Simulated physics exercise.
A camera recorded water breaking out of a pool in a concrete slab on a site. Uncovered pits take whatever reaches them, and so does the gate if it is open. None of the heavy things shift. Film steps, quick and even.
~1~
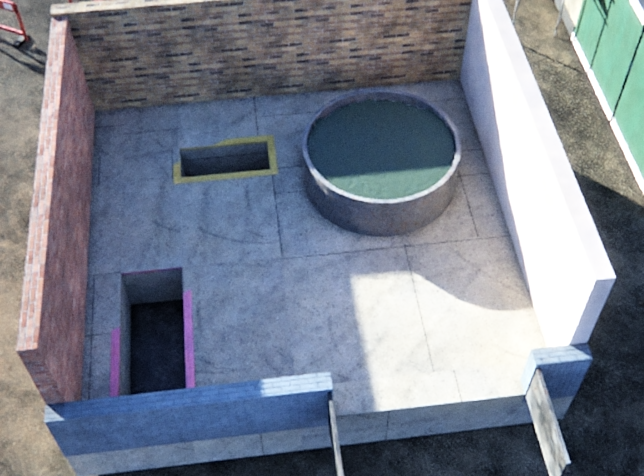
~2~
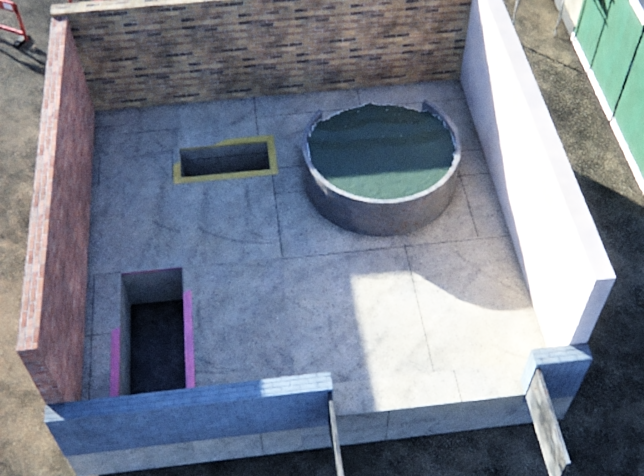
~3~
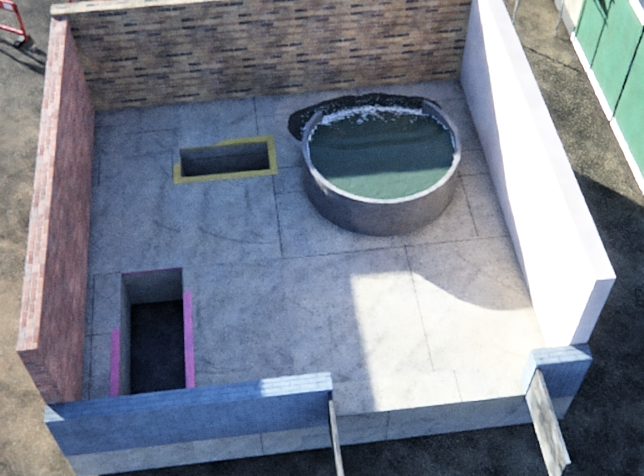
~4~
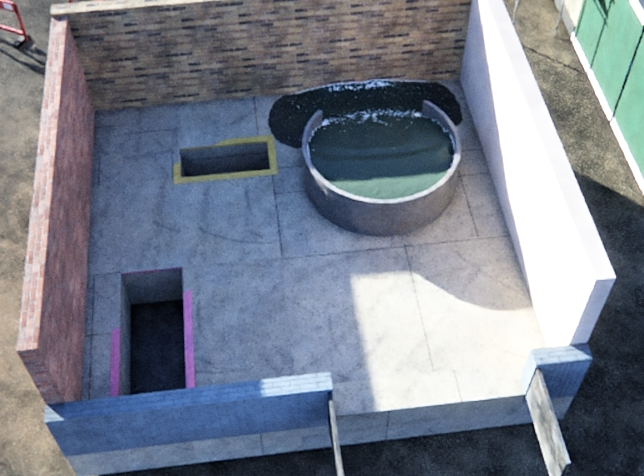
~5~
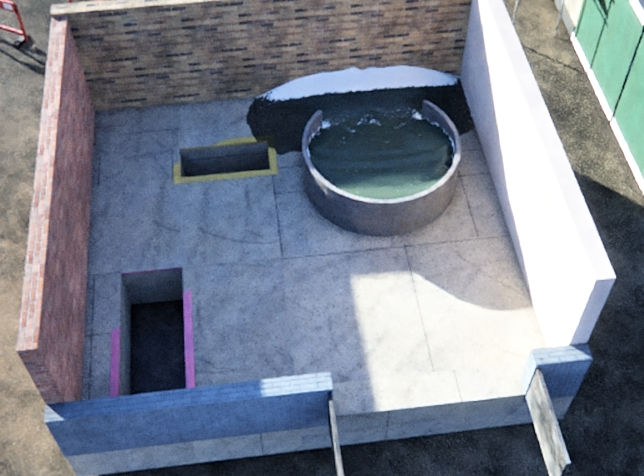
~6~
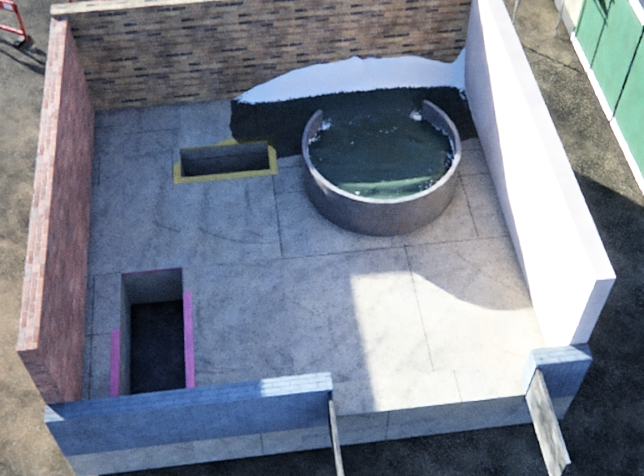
Water sits still in a round tank on a walled concrete slab with two rectangular pits, then breaks out through a gap on the tank's far side. It spreads as a dark sheet behind the tank, reaches the back brick wall with white foam, and widens left and right.
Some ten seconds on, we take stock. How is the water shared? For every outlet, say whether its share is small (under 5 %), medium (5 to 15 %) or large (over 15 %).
Result - gate: Large; pink pit: Medium; yellow pit: Large.
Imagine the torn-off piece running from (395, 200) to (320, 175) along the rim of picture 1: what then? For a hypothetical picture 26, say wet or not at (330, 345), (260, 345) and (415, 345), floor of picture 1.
First point swamped, second point swamped, third point swamped.
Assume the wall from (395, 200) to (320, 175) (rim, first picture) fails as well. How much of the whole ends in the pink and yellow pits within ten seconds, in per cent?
In per cent: Pink 45, yellow 0.
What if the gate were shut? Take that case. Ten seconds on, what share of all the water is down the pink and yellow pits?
Percent to pink: 25; percent to yellow: 20.
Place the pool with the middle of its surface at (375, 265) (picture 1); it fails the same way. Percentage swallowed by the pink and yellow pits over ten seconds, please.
Roughly, in per cent: Pink 8, yellow 30.
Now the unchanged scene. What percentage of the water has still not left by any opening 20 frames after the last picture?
My reading is around 90 percent.
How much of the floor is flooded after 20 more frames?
Close to 50 %.
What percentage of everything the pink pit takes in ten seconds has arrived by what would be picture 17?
Near 0 in a hundred.
A moment on, water covers 20 % of the floor; the gate 0 %, the pink pit 0 %, the yellow pit 0 %.
Next, water covers 30 % of the floor; the gate 0 %, the pink pit 0 %, the yellow pit 3 %.
Then, water covers 50 % of the floor; the gate 2 %, the pink pit 0 %, the yellow pit 8 %.
Later, water covers 70 % of the floor; the gate 13 %, the pink pit 6 %, the yellow pit 14 %.
In the end, water covers 75 % of the floor; the gate 20 %, the pink pit 13 %, the yellow pit 19 %.
